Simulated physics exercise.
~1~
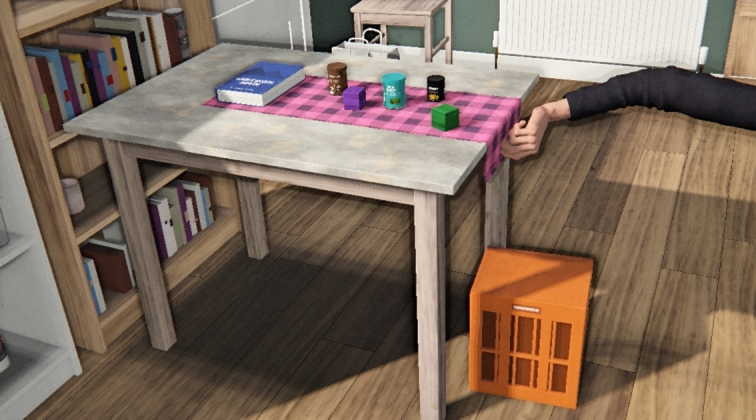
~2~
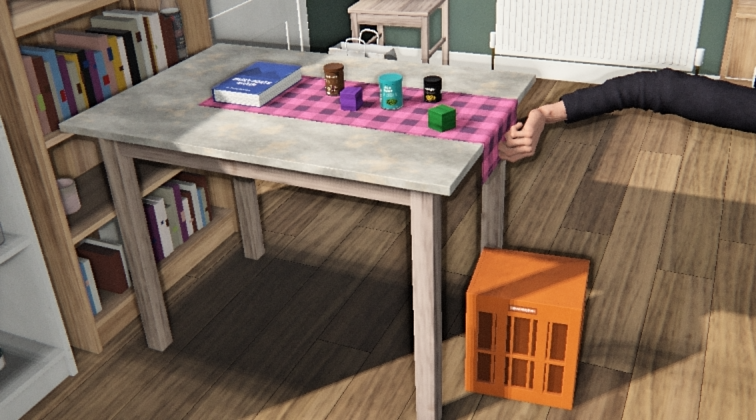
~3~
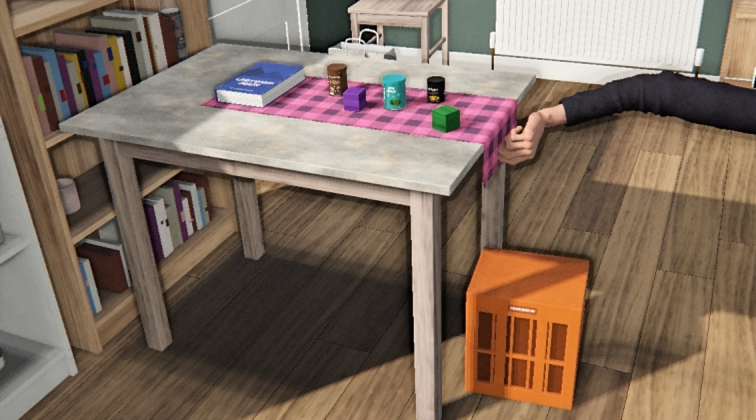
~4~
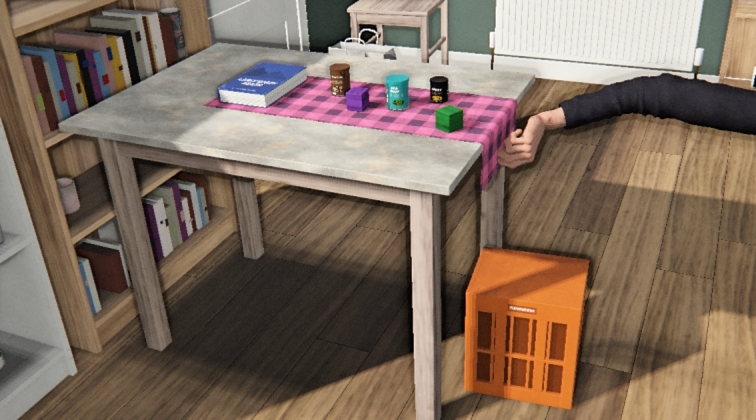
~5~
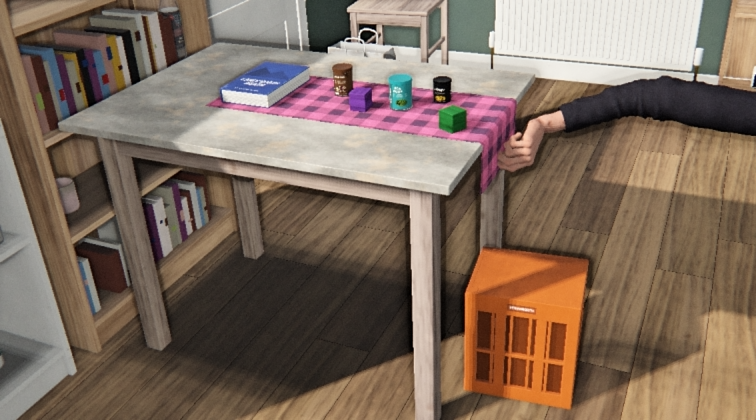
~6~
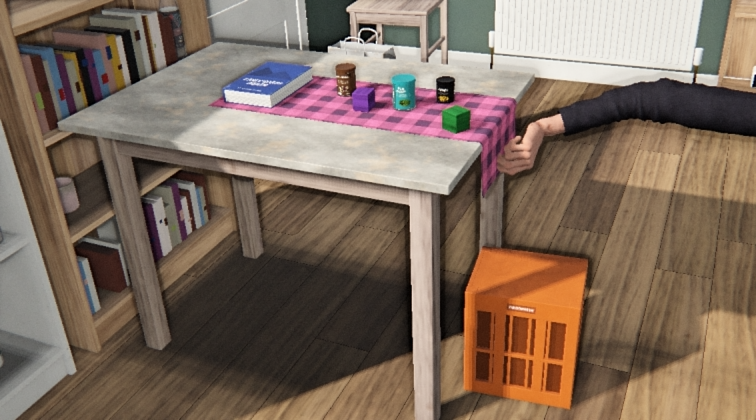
A pink checked cloth lies across a grey-topped table in a room with bookshelves, seen from slightly above. On it are a blue book at left, brown and turquoise cans, a purple cube, a black pot and a green cube, with an orange crate on the floor below. After a slight camera shift, a dark-sleeved arm at right draws the cloth slowly over the edge, and the six things creep right with it.
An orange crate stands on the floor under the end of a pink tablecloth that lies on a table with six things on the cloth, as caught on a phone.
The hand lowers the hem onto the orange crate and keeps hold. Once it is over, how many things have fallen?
The number that falls is three.
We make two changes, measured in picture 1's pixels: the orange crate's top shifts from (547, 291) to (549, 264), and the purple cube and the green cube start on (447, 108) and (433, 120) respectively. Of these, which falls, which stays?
The purple cube is lost; the green cube is lost.
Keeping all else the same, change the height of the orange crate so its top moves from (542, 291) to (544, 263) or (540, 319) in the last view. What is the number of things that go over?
Counts: 2, 4.
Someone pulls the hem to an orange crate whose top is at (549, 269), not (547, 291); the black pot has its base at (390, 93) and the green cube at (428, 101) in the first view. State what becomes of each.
Black pot: Safe; green cube: Lost.
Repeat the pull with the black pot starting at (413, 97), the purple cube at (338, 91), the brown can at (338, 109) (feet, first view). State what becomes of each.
The black pot goes over, the purple cube remains up, the brown can stays on.
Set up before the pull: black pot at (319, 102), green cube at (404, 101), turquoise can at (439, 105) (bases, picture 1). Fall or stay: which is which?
Fate of the black pot: It stays; fate of the green cube: It goes; fate of the turquoise can: It goes.
Soon after, hem near (499, 213); green cube gone.
Then, hem near (499, 255); green cube and black pot gone.
Further on, hem on the crate; green cube, black pot and turquoise can gone.
At rest, hem on the crate; green cube, black pot and turquoise can gone. Over the edge go three.
